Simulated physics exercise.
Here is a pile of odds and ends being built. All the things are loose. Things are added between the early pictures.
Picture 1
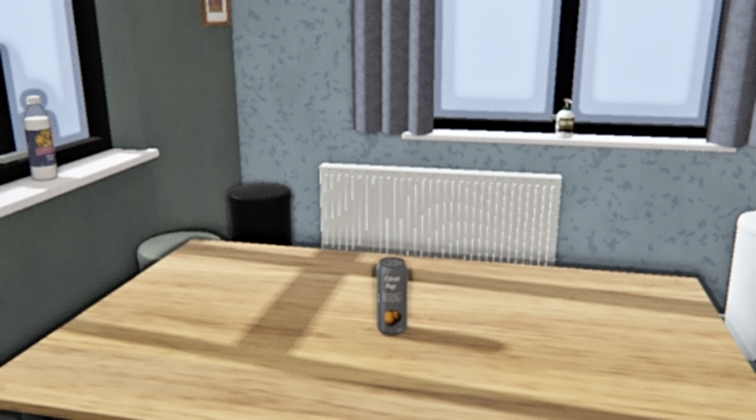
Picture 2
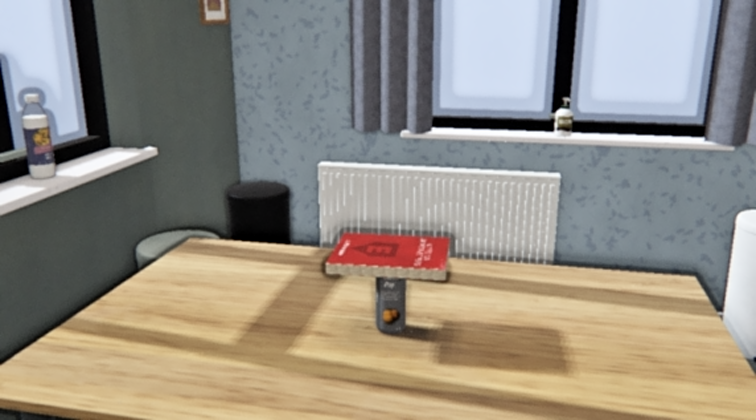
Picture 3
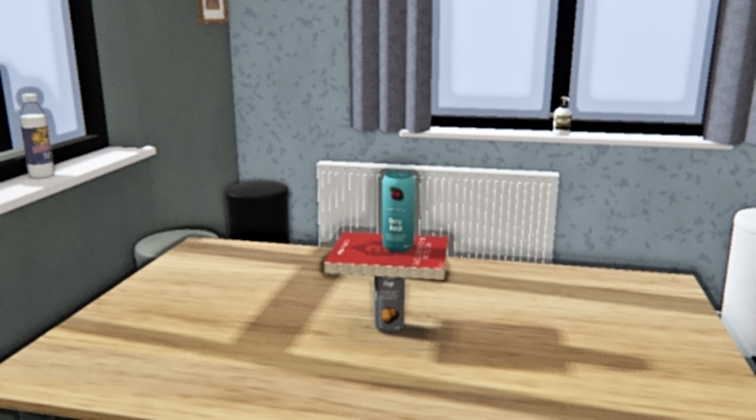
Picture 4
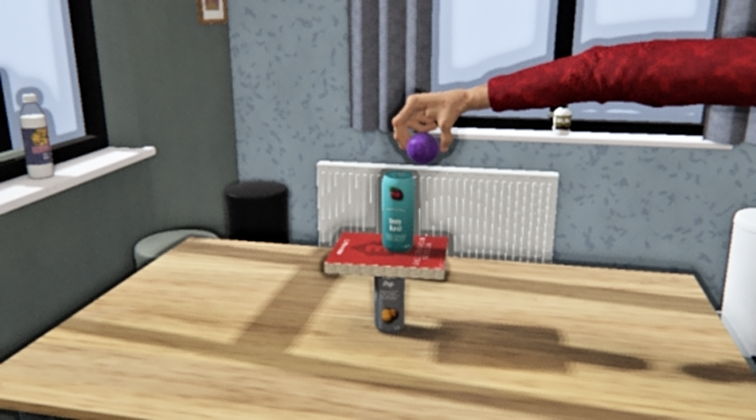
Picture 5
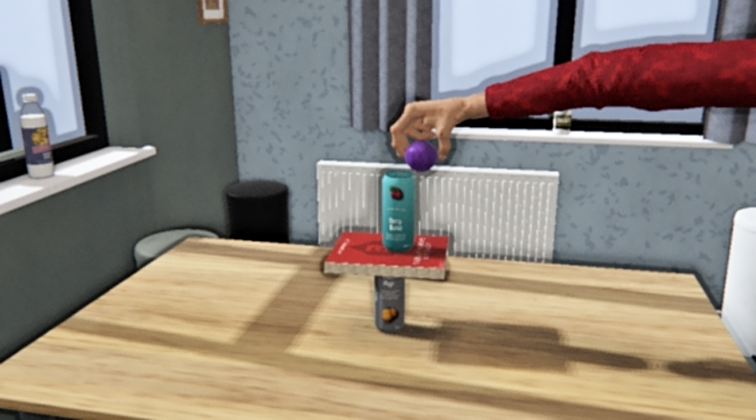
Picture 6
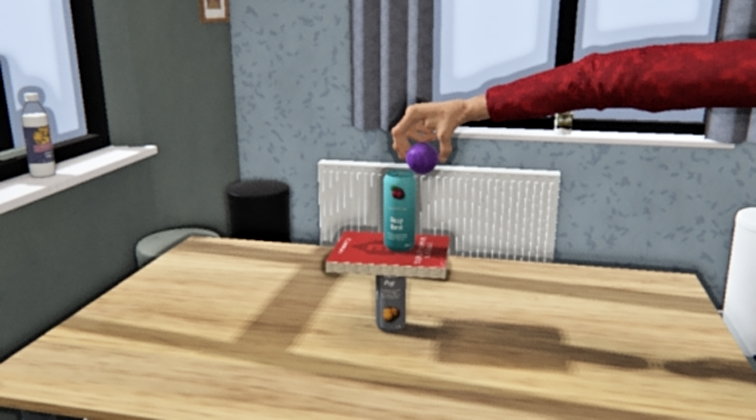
A hand in a red sleeve lowering a purple onion onto a turquoise can stacked on a red book and grey can.
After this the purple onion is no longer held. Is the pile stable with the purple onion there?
Outcome: The pile comes apart.
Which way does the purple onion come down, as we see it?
To the right.
Then, 0.40 s past the last view, purple onion now fallen; red book rocked 6° from its first pose.
Then, 0.90 s past the last view, turquoise can now fallen.
Then, 1.10 s past the last view, things are still on the move.
Finally, fallen, turquoise can and purple onion; the other 2 still in place. Final places as the last picture's camera would see them, purple onion near (472, 323). The pile gives way.
